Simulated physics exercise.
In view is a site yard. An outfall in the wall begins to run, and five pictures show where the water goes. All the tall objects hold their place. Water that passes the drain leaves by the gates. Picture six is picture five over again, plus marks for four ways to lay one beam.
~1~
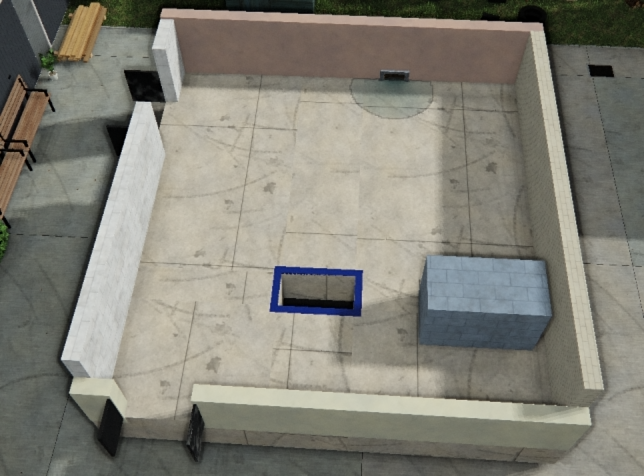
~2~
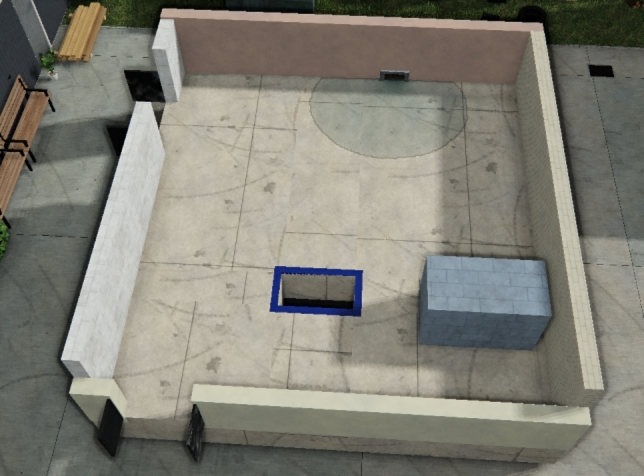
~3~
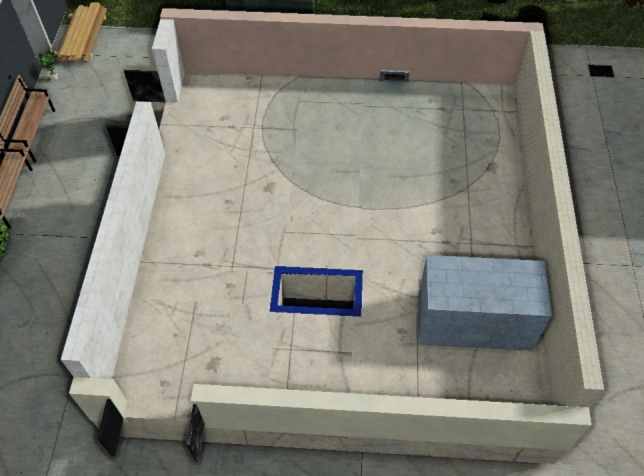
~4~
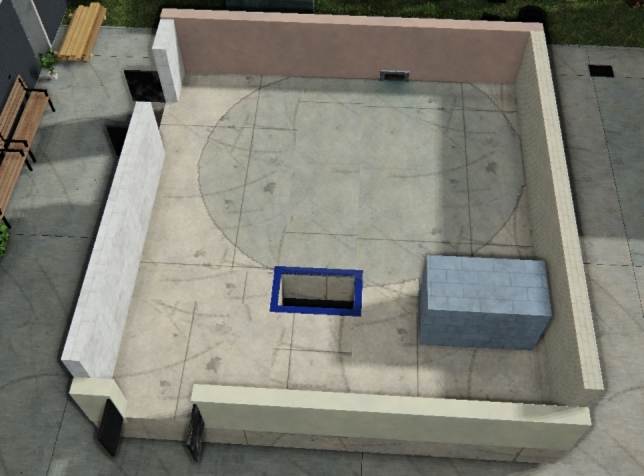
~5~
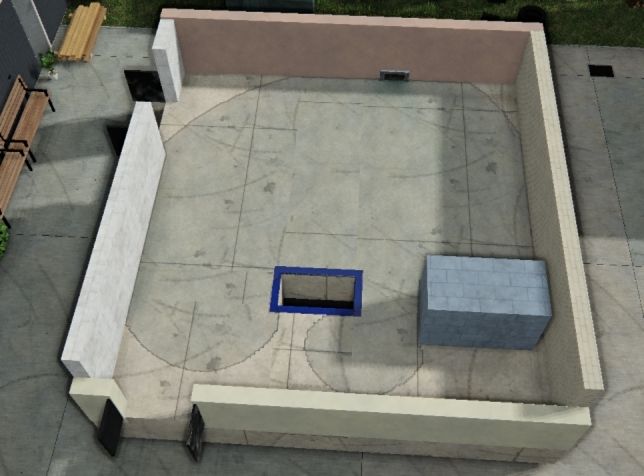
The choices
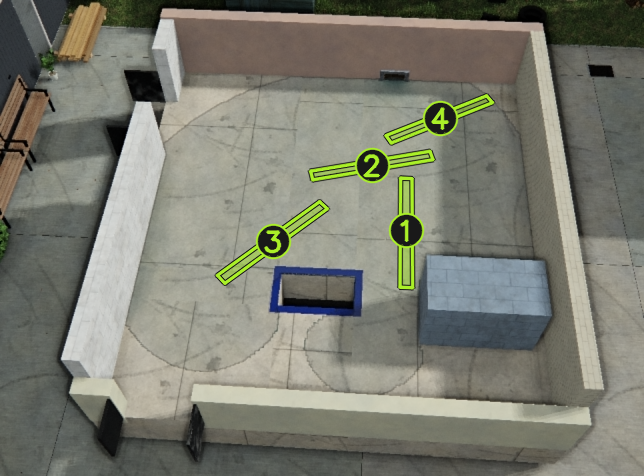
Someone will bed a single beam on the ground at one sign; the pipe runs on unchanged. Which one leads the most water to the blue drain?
3 is best.
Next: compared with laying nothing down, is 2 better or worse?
Spot 2 is worse.
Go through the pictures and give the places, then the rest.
The first picture shows outfall at (394, 76); blue drain at (317, 291); open gate at (165, 404); open gate at (172, 127); front seen at (364, 106), 3 % of the ground wet; blue drain still dry.
The second picture shows front seen at (359, 150), 11 % of the ground wet; blue drain still dry.
The third picture shows front seen at (329, 196), 26 % of the ground wet; blue drain still dry.
The fourth picture shows front seen at (252, 252), 49 % of the ground wet; blue drain still dry.
The fifth picture shows front seen at (181, 361), 73 % of the ground wet; blue drain taking water.
On the marked copy, 1 from (406, 287) to (406, 178); 2 from (311, 175) to (431, 155); 3 from (221, 279) to (323, 205); 4 from (388, 139) to (489, 99).
If 1 is chosen, about 23 % of the stream goes into the blue drain, about 69 % out by the gates.
If 2 is chosen, about 20 % of the stream goes into the blue drain, about 78 % out by the gates.
If 3 is chosen, about 36 % of the stream goes into the blue drain, about 63 % out by the gates.
If 4 is chosen, about 19 % of the stream goes into the blue drain, about 79 % out by the gates.
